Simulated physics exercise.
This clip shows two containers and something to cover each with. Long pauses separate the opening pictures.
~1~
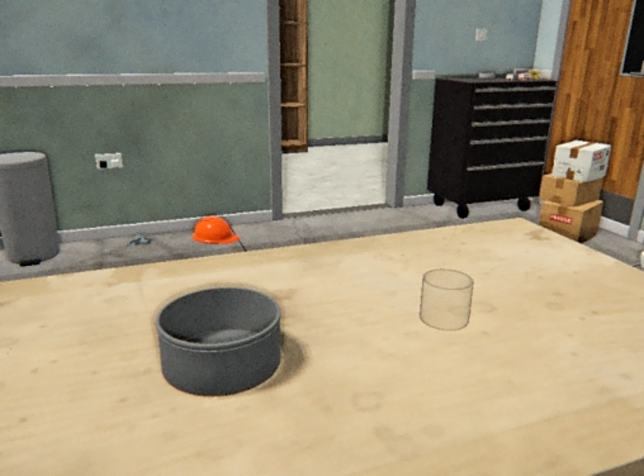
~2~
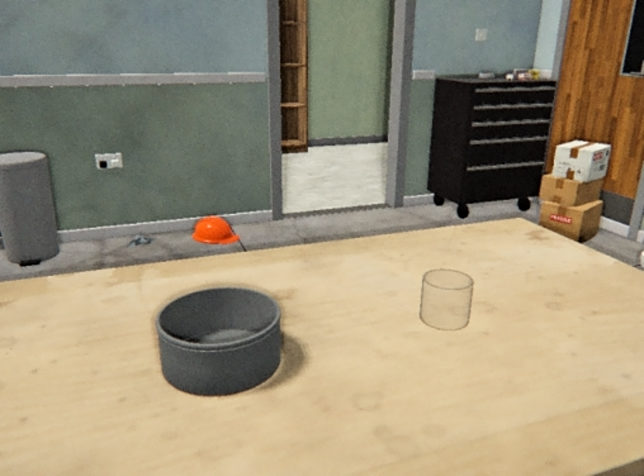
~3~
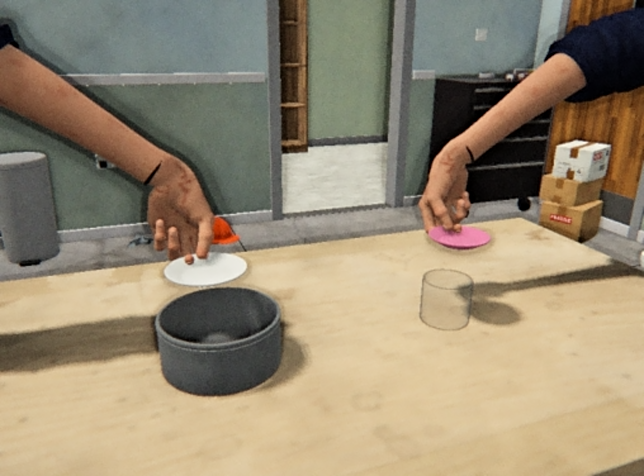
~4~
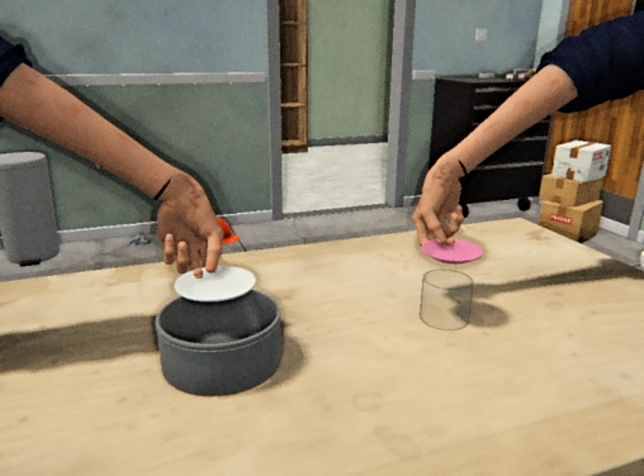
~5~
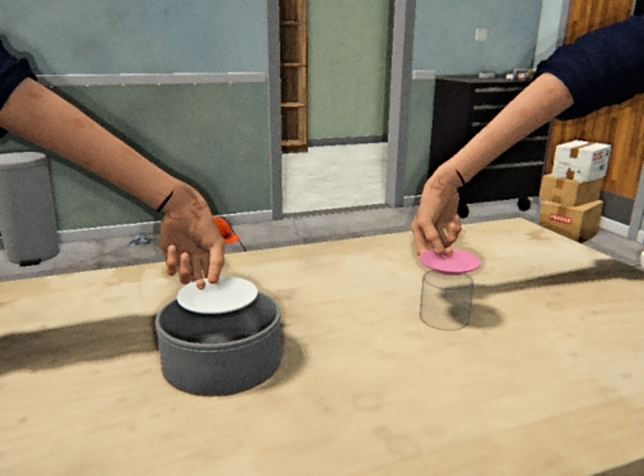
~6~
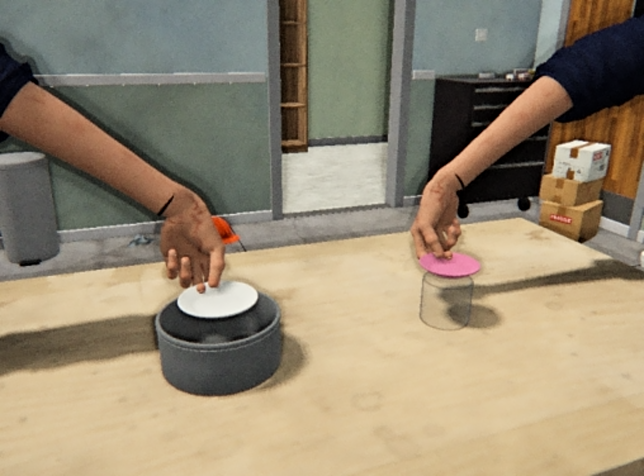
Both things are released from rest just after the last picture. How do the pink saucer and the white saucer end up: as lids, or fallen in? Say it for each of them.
Result: Watch the pink saucer stay up there; watch the white saucer go in.
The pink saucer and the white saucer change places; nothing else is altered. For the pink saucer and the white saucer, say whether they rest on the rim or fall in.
The pink saucer sinks inside, the white saucer stays on top.
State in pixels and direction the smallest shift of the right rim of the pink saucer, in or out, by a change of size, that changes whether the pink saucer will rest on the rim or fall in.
Around 4 pixels, leftwards.
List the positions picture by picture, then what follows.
In the first picture, left jar (221, 337).
In the second picture, right glass (446, 299).
In the third picture, still on the way; pink saucer (459, 239); left jar (221, 337).
In the fourth picture, still on the way; white saucer (216, 286); right glass (446, 299).
In the fifth picture, still on the way; pink saucer (450, 263); left jar (221, 337).
In the sixth picture, in place, still held; pink saucer (449, 267); white saucer (219, 302); right glass (446, 299).
Then, 0.14 s later than the last frame, pink saucer sitting on the rim near (448, 275); white saucer shifted a little near (221, 332).
When it is over, the pink saucer rests on the rim, near (448, 274); the white saucer falls in, near (222, 353).
